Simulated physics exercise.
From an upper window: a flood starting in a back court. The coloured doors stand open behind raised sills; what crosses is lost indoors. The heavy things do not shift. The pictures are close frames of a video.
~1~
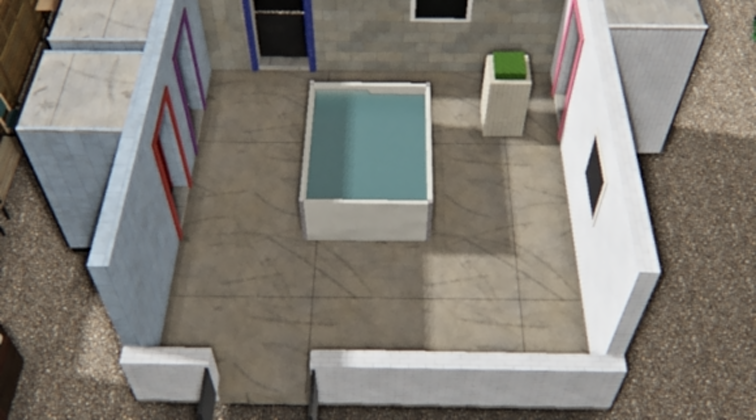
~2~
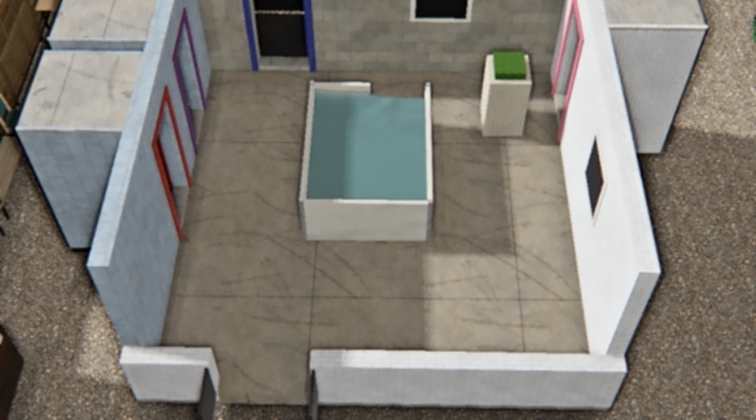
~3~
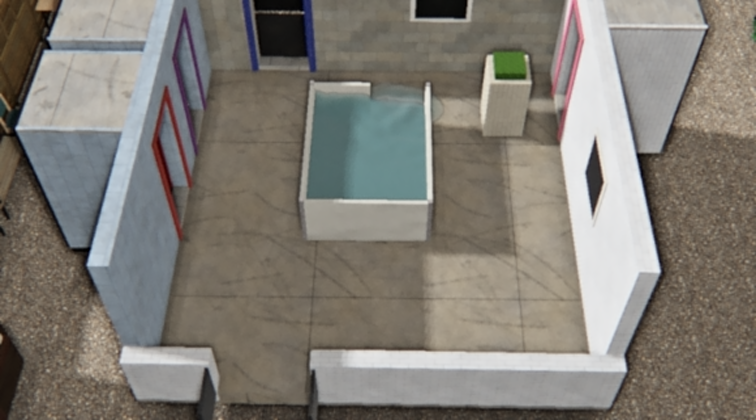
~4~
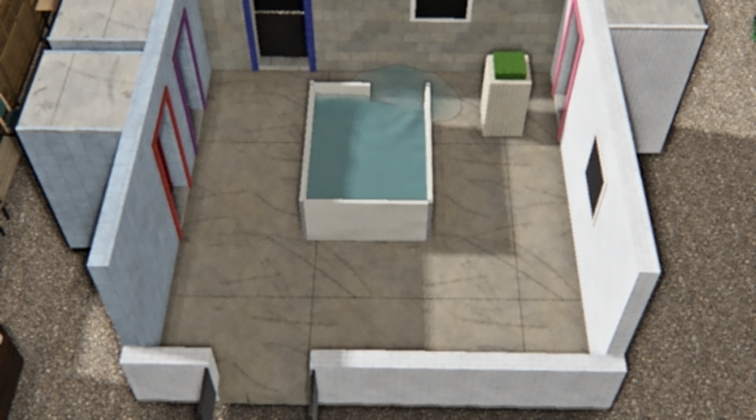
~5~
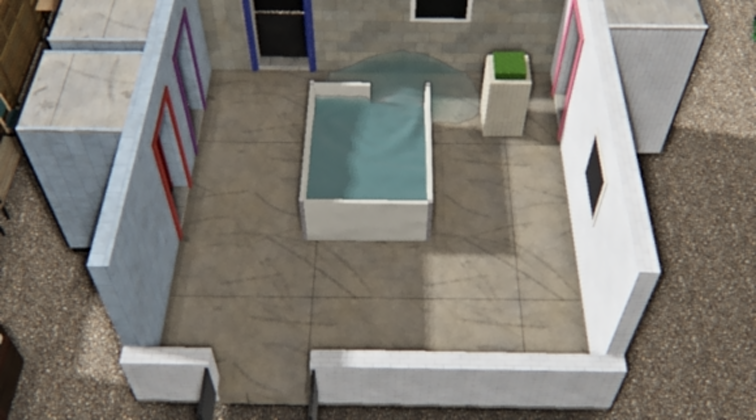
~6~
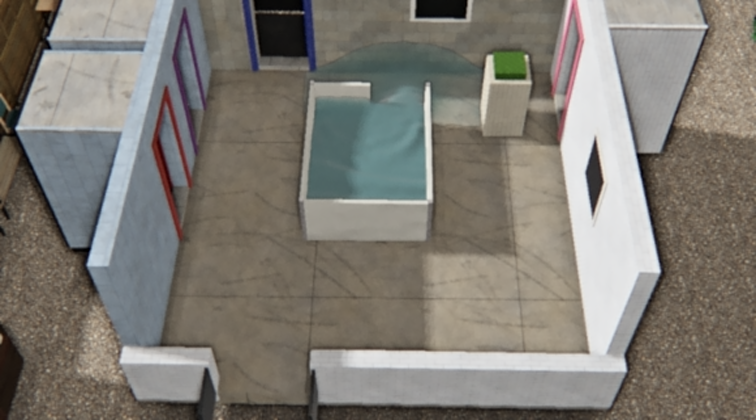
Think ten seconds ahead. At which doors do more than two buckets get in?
The pink door floods; the red door holds within the limit; the purple door floods; the blue door holds within the limit.
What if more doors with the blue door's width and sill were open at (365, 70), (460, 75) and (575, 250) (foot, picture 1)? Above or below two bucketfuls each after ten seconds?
As listed: Goes over, floods, holds.
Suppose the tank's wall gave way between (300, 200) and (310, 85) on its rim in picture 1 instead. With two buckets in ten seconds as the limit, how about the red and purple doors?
My reading: The red one passes that mark; the purple one goes over.
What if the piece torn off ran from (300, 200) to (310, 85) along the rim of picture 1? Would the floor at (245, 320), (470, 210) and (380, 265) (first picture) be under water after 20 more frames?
In that order: Wet, free of water, clear.
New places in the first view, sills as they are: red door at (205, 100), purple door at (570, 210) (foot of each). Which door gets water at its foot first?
It is the blue door.
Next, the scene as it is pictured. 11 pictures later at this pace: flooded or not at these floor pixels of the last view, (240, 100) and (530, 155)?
One after the other: Under water, under water.
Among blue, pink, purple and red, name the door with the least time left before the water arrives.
I say the one in blue.
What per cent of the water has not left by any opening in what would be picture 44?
I make it 86 per cent.
A moment on, water covers 20 % of the floor; the pink door wet at the sill, nothing in, the red door not reached, the purple door not reached, the blue door wet at the sill, nothing in.
Next, water covers 30 % of the floor; the pink door over two buckets in, the red door not reached, the purple door under two buckets in, the blue door wet at the sill, nothing in.
Then, water covers 60 % of the floor; the pink door far over two buckets in, the red door wet at the sill, nothing in, the purple door far over two buckets in, the blue door wet at the sill, nothing in.
Later, water covers 95 % of the floor; the pink door far over two buckets in, the red door wet at the sill, nothing in, the purple door far over two buckets in, the blue door wet at the sill, nothing in.
In the end, water covers 95 % of the floor; the pink door far over two buckets in, the red door wet at the sill, nothing in, the purple door far over two buckets in, the blue door wet at the sill, nothing in.
